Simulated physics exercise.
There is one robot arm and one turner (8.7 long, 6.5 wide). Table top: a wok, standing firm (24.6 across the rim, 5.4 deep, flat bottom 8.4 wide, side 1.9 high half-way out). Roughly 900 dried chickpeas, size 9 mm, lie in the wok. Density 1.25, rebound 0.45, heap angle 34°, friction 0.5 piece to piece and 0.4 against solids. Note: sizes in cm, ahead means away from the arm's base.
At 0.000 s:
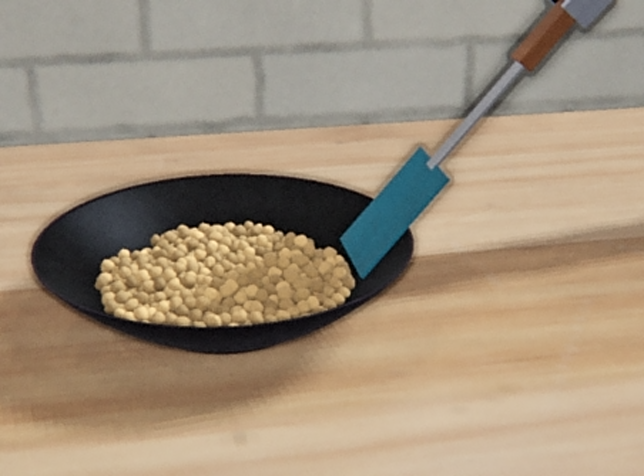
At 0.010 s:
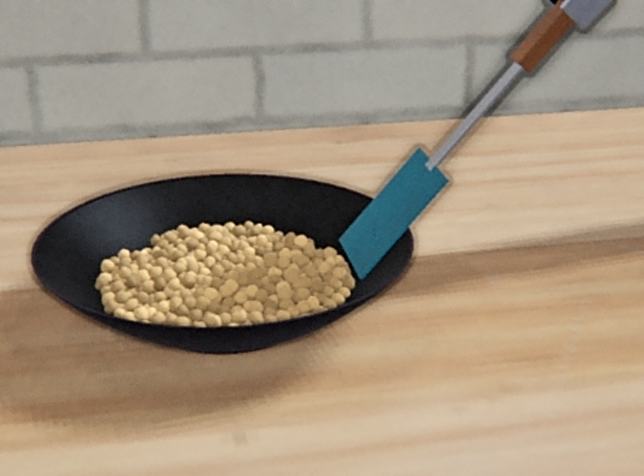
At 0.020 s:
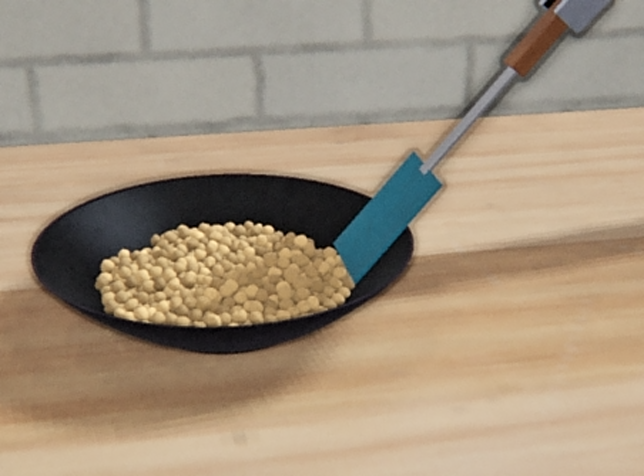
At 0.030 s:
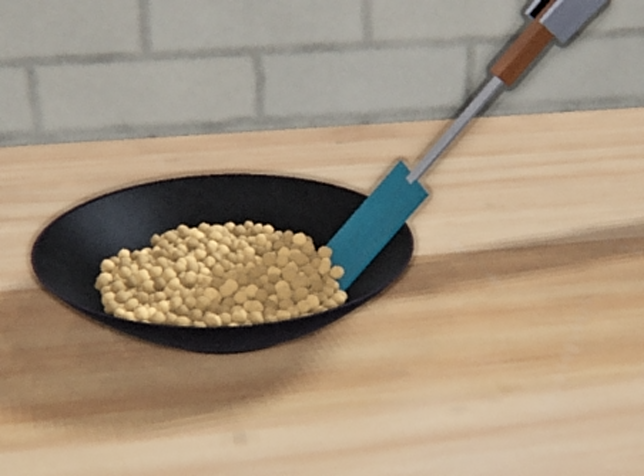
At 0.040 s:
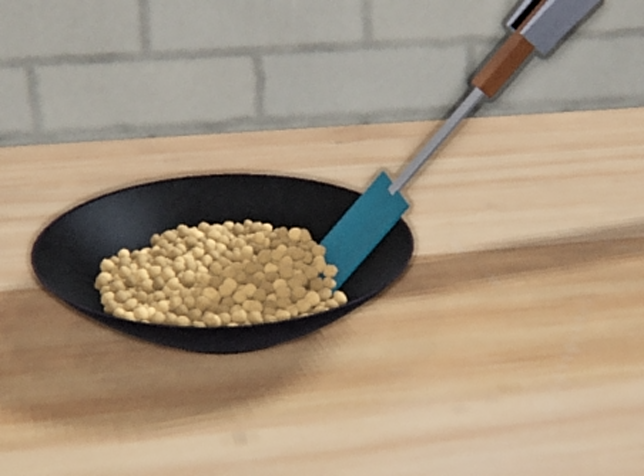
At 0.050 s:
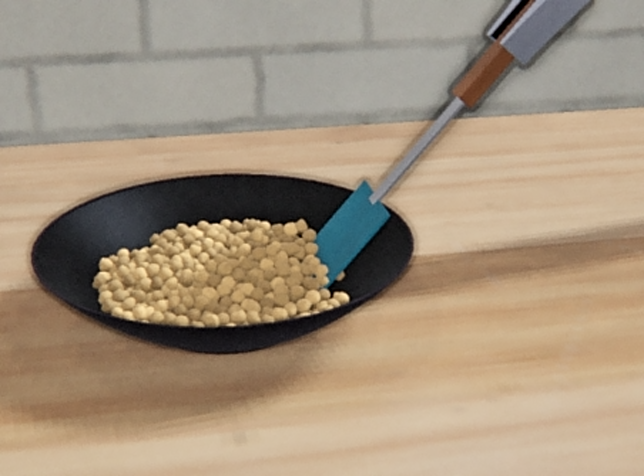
In the video, a robot arm holding a turner with a teal blade moves it down and to the left inside a black wok of chickpeas on a wooden table, pushing the nearest ones slightly leftward into a somewhat higher heap.
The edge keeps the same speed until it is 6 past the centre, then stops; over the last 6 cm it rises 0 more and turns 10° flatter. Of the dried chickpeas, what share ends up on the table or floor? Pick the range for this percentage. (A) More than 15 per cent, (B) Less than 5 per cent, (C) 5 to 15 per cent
A.
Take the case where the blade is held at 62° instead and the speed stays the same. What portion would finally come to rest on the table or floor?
Then about 25 per cent.
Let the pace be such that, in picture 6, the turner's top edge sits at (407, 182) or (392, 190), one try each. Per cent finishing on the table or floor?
Close to 5 per cent in the first try and close to 15 per cent in the second.
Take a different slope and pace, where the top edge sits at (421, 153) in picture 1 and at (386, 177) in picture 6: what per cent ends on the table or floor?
10 per cent.
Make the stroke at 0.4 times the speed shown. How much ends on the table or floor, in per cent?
Estimate: Approx. 5 %.
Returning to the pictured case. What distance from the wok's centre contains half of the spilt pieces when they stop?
Estimate: Near 20 cm.
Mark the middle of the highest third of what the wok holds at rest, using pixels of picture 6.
About (107, 263).
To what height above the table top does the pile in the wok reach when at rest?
Some 6.5 cm above the table.
After 0.07 s, sloping 49°, highest piece 7 above the table; 900 in the wok.
After 0.10 s, sloping 46°, highest piece 8 above the table; 900 in the wok.
After 0.31 s, sloping 39°, highest piece 7 above the table; 722 in the wok, 152 on the table or floor, 26 on the blade or in flight.
After 1.36 s, sloping 39°, highest piece 6 above the table; 719 in the wok, 181 on the table or floor.
At rest, 719 in the wok, 181 on the table or floor. That is 20 % on the table or floor.
